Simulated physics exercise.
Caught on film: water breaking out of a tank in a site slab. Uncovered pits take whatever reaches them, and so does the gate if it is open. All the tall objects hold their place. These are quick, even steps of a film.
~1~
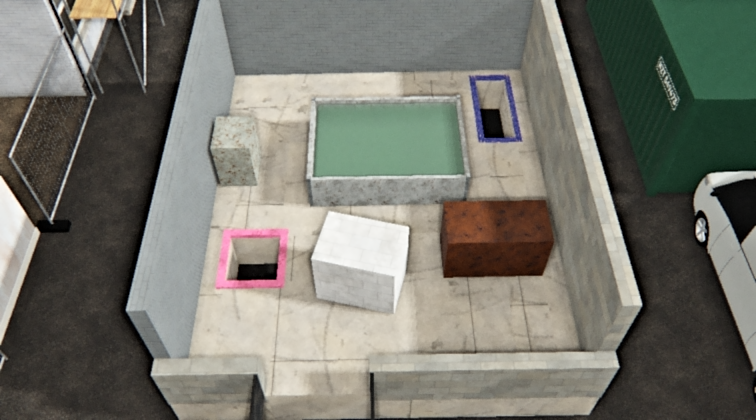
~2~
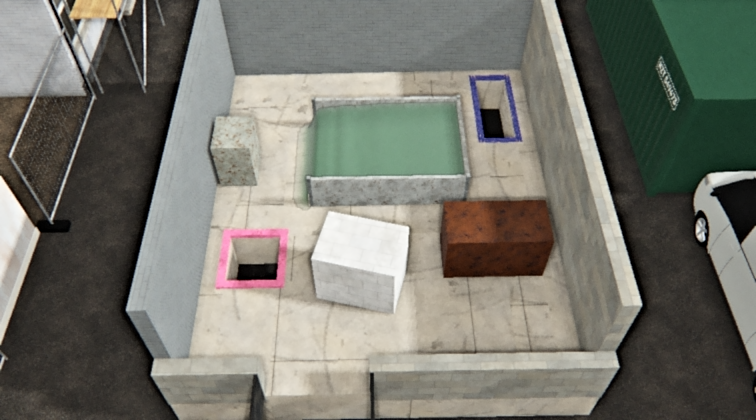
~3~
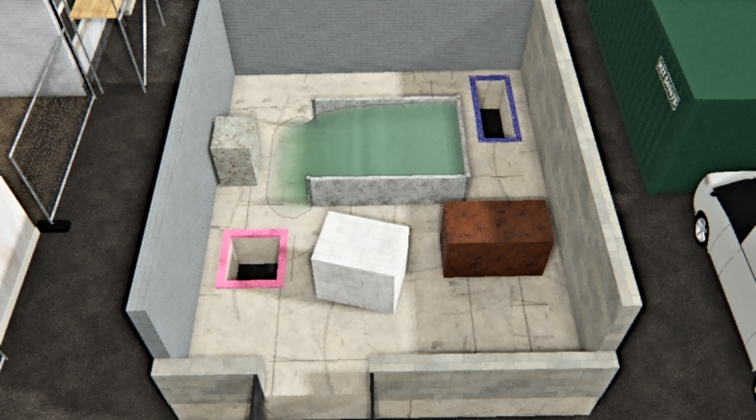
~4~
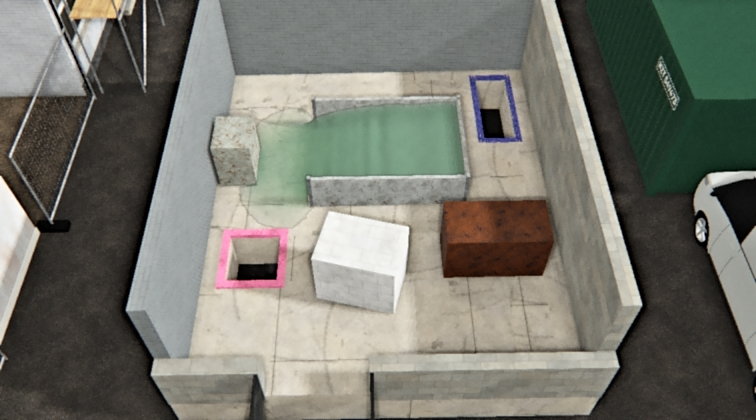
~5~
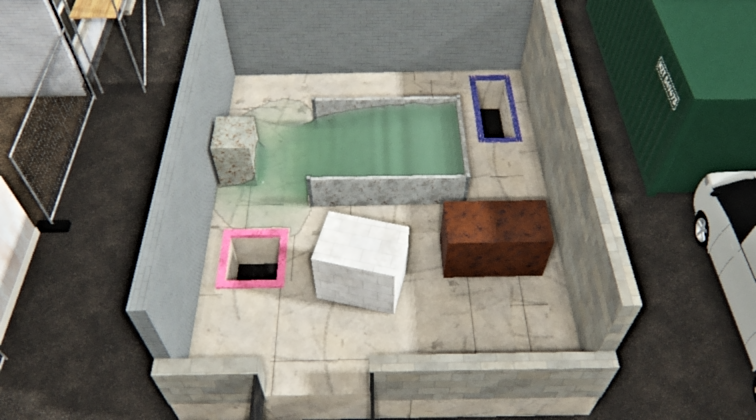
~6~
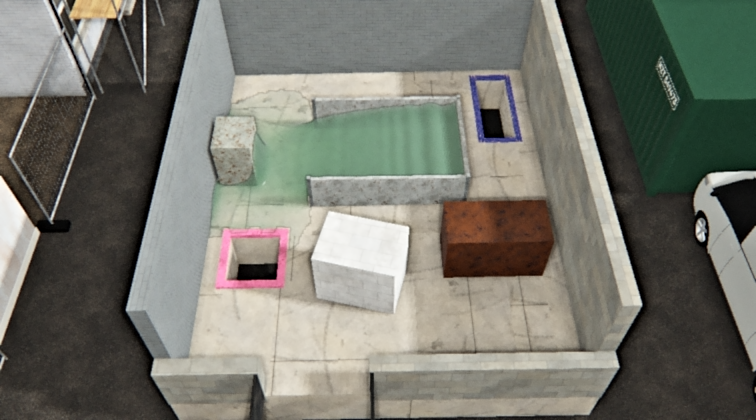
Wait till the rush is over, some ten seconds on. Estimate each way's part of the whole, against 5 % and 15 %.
One by one: The gate takes less than 5 %; the pink pit takes more than 15 %; the blue pit takes more than 15 %.
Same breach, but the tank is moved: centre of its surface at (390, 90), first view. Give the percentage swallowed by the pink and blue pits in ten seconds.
Parts in a hundred: Pink 14, blue 10.
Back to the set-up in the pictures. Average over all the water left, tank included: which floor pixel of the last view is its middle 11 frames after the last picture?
Around (312, 157).
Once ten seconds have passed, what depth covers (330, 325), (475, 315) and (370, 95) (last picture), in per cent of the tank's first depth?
About 4, 4 and 6 per cent.
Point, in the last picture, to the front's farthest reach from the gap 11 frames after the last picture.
Near (186, 381).
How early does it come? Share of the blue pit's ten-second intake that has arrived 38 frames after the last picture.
Some 55 per cent.
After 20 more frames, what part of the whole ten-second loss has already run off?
Roughly 35 per cent.
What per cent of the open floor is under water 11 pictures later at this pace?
Some 30 per cent.
A moment on, water covers 20 % of the floor; the gate 0 %, the pink pit 1 %, the blue pit 0 %.
Next, water covers 30 % of the floor; the gate 0 %, the pink pit 7 %, the blue pit 0 %.
Then, water covers 55 % of the floor; the gate 0 %, the pink pit 16 %, the blue pit 1 %.
Later, water covers 70 % of the floor; the gate 1 %, the pink pit 23 %, the blue pit 14 %.
In the end, water covers 85 % of the floor; the gate 2 %, the pink pit 25 %, the blue pit 24 %.
